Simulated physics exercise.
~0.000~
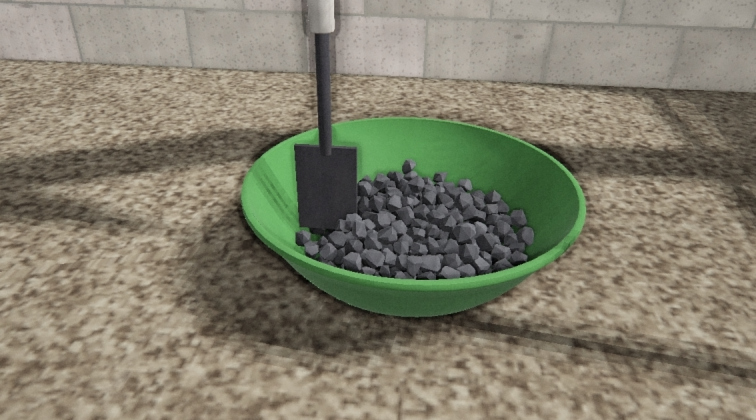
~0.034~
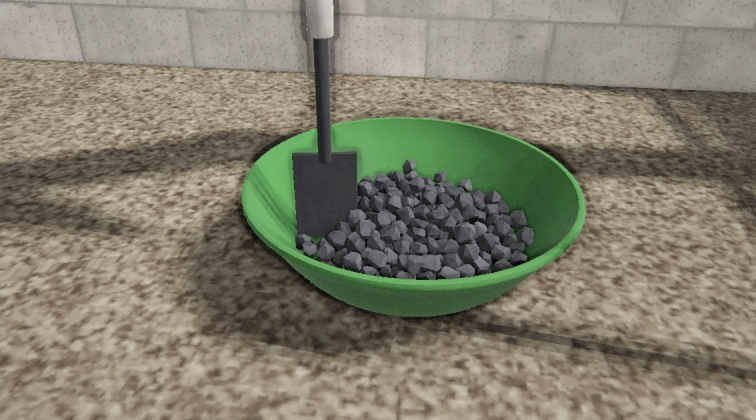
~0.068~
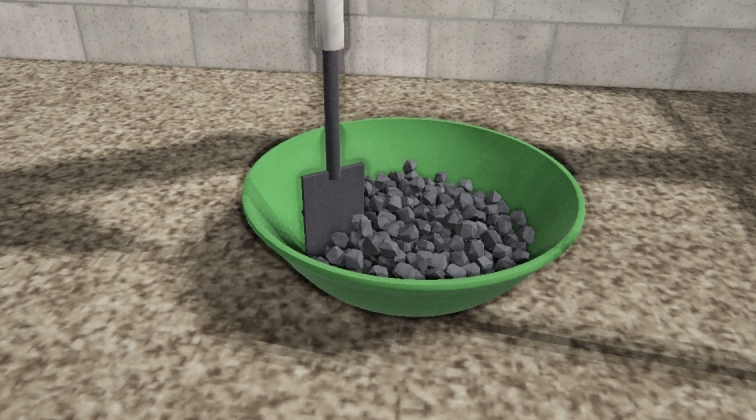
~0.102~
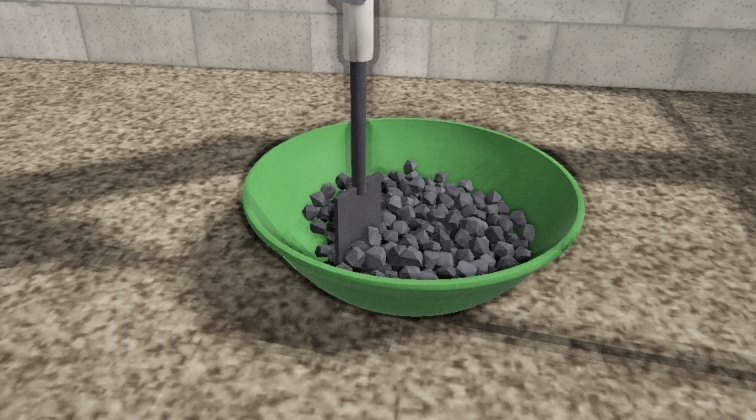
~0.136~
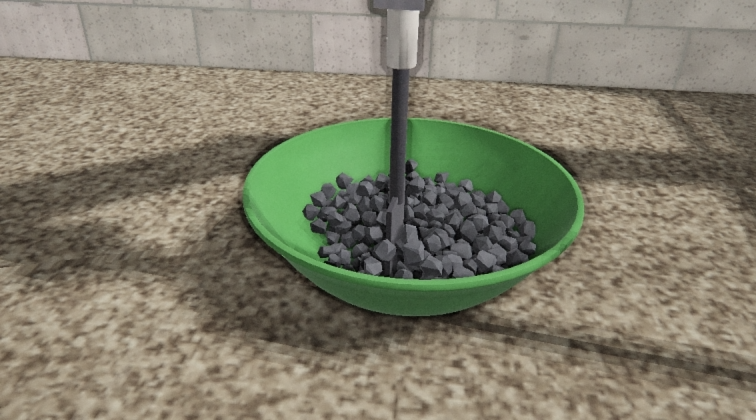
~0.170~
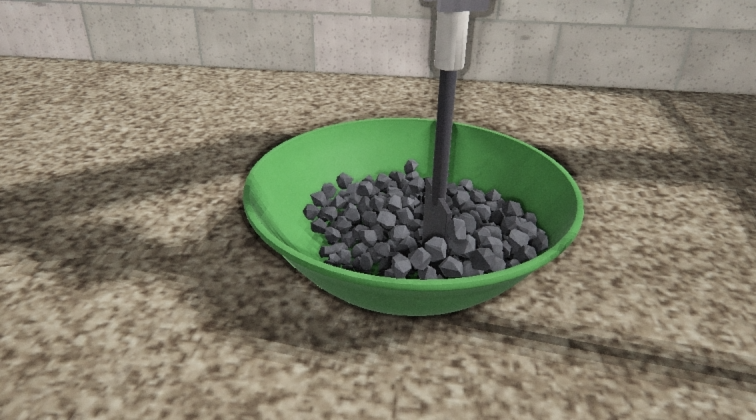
A wide green bowl of dark grey pebbles sits on a speckled brown stone-like surface, seen from slightly above, with a pale block wall behind. A dark flat-bladed tool on a light grey shaft stands upright in the bowl's left side, its blade facing the viewer. It sinks slightly, then sweeps rightward through the pebbles, turning edge-on and pushing them about, while bowl and camera stay still.
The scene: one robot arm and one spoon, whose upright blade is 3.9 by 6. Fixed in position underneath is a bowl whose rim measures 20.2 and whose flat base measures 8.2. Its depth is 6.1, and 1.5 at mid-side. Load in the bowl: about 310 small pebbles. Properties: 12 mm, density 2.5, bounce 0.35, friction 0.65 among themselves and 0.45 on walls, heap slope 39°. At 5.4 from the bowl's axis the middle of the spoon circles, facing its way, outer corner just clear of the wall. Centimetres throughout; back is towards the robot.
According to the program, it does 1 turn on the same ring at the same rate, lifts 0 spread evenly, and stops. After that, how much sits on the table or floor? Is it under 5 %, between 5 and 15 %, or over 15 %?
Over 15 %.
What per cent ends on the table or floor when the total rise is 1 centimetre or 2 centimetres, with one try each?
Trial one: Roughly 15 %; trial two: Roughly 15 %.
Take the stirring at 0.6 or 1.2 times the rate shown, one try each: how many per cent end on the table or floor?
Around 10 percent for the first try and 25 percent for the second.
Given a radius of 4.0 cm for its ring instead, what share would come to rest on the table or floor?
Near 10 %.
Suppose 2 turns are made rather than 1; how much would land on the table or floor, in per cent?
Then some 40 per cent.
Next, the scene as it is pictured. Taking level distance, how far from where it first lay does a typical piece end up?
Reading: Around 9 cm.
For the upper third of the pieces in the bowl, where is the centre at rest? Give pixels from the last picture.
Looks like roughly (333, 245) to me.
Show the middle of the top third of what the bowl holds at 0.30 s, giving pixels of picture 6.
Centre estimate: Approx. (479, 177) px.
After 0.30 s, 203° round, highest piece 8 above the table; 299 in the bowl, 4 on the table or floor, 10 in flight or on the tool.
After 0.43 s, 298° round, highest piece 9 above the table; 275 in the bowl, 19 on the table or floor, 19 in flight or on the tool.
After 0.70 s, 0° round, highest piece 7 above the table; 246 in the bowl, 66 on the table or floor, 1 in flight or on the tool.
After 1.40 s, 0° round, highest piece 7 above the table; 246 in the bowl, 67 on the table or floor.
In the end, 246 in the bowl, 67 on the table or floor. That is 21 % on the table or floor.
